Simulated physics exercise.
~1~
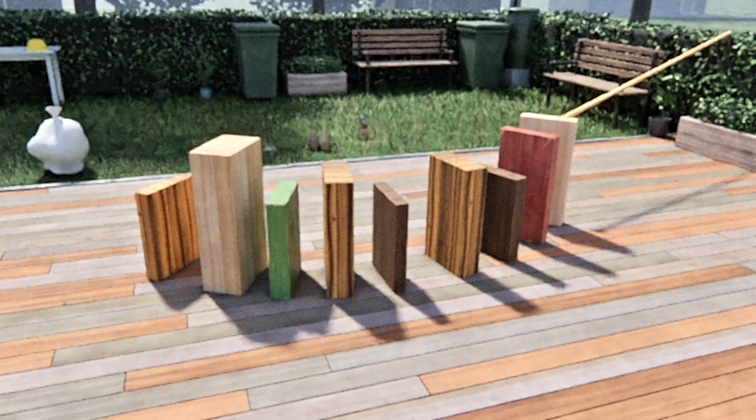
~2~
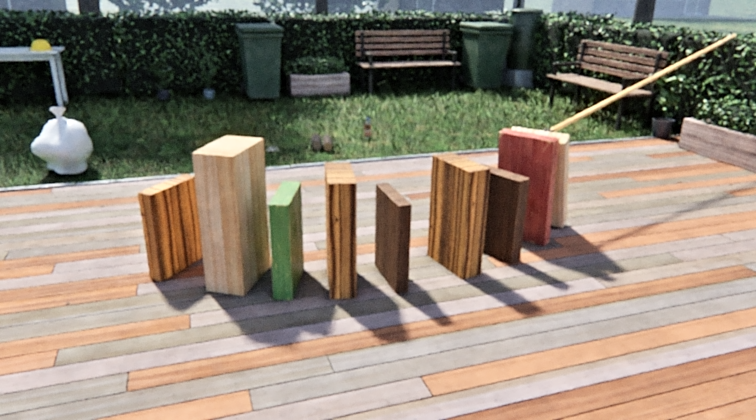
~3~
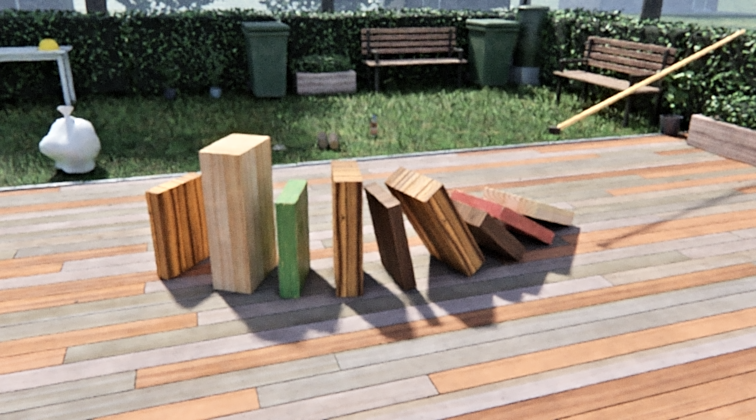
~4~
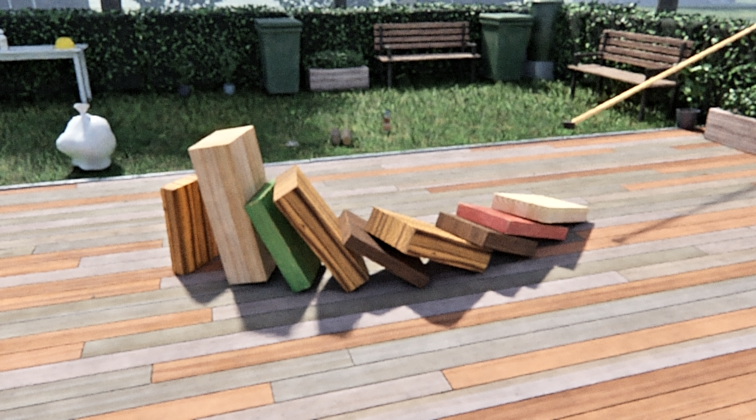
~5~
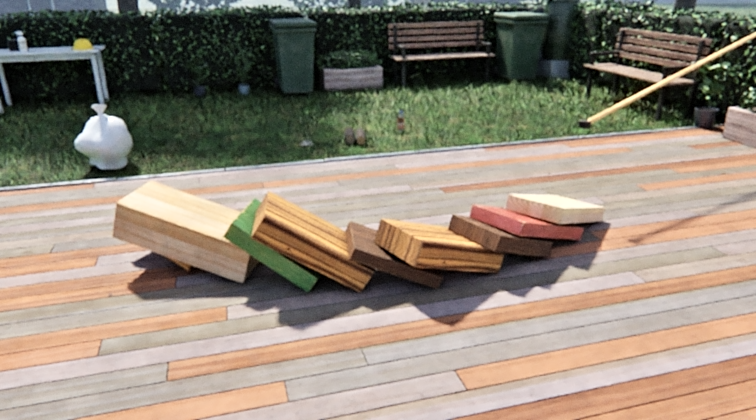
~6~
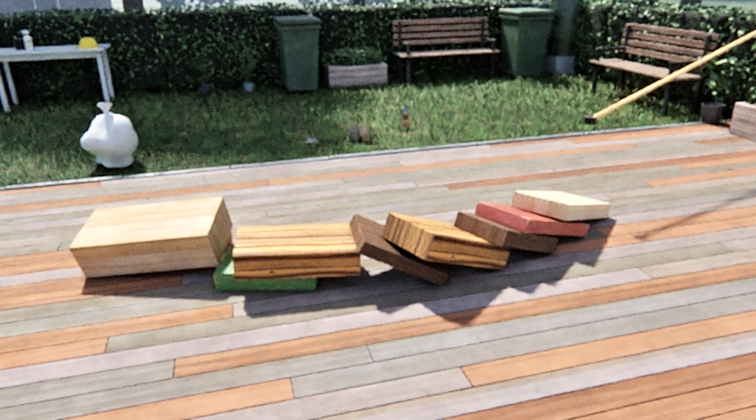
On a garden deck, a pole tips the rightmost of nine upright wooden boards, toppling them all leftward until none stands.
